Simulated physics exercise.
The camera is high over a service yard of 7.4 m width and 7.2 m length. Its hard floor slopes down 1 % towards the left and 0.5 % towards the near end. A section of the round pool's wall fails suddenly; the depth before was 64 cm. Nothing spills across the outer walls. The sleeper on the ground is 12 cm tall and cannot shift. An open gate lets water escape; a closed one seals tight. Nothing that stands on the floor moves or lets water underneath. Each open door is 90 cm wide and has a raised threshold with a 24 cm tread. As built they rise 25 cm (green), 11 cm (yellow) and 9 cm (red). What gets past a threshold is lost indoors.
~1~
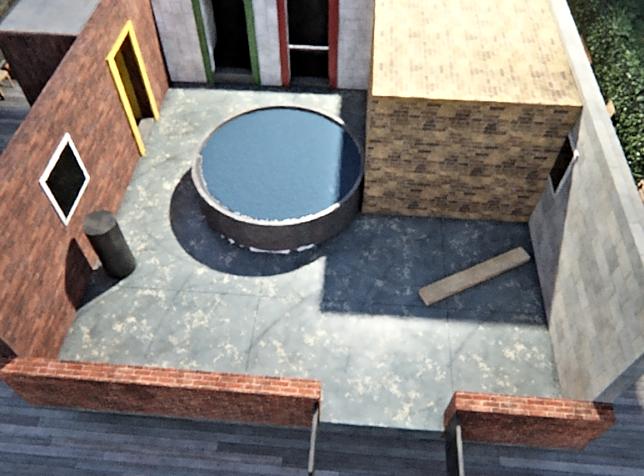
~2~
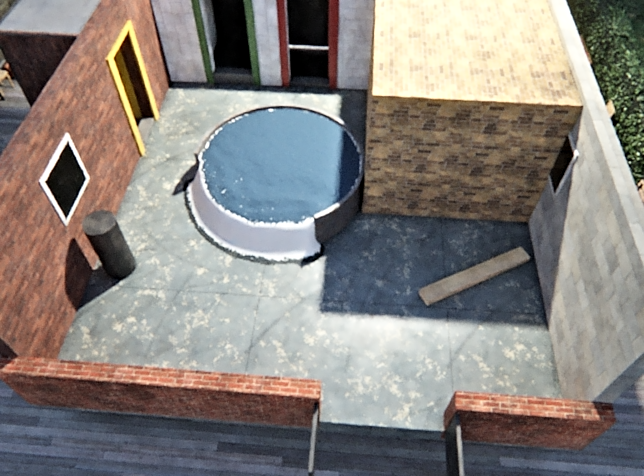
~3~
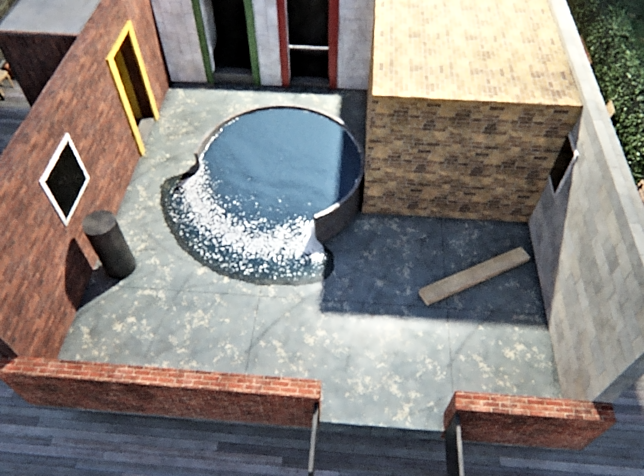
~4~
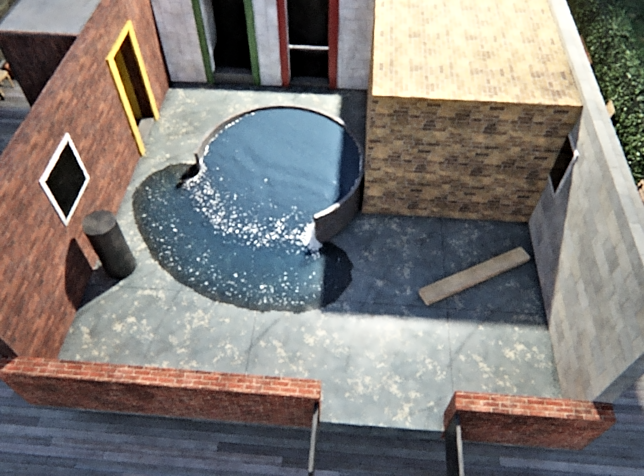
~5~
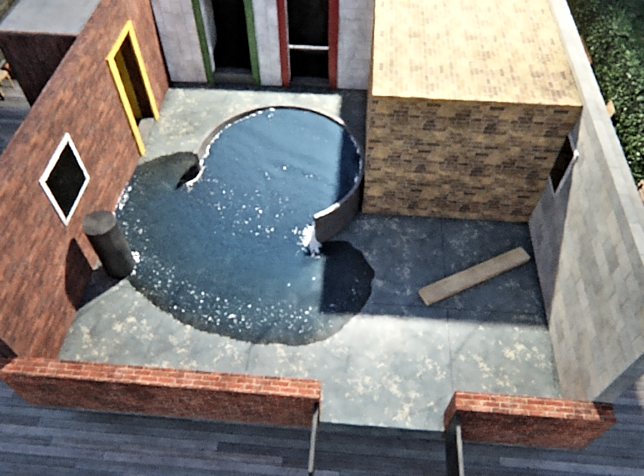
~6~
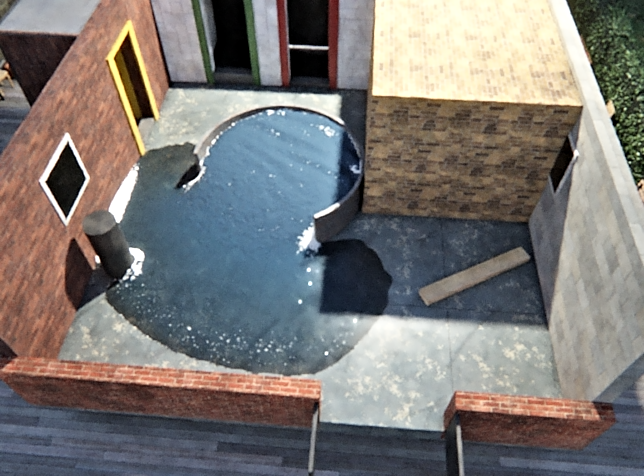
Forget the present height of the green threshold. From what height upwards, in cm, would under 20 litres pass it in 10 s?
Some 10 cm above the ground.
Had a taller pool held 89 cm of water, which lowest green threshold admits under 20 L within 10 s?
Some 15 cm.
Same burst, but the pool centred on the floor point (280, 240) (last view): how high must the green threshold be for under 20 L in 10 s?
Then roughly 15 cm.
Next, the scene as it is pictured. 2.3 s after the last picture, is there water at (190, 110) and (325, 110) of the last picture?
In that order: Flooded, still dry.
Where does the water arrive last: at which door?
It is the red one.
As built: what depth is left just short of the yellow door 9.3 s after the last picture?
Roughly 9.0 cm deep.
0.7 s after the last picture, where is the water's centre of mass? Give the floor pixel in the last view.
Near (246, 222).
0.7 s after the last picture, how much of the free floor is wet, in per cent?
Some 45 per cent of it.
Then, 0.7 s after the last picture water covers 45 % of the floor, deepest (45 cm) near (48, 383); it has not reached the green door.
Then, 2.3 s after the last picture water covers 55 % of the floor, deepest (46 cm) near (48, 383); it has not reached the green door.
Then, 9.3 s after the last picture water covers 95 % of the floor, deepest (20 cm) near (338, 93); 7 cm at the green door, 0 litres in over its 25 cm threshold.
At the green door as built, the water peaked near 16 cm, 5.7 s after the last picture.
With a threshold of 8 cm, 45 litres would have come in within the 10 s; with 11 cm, 12 litres. So under 20 litres takes about 10 cm.
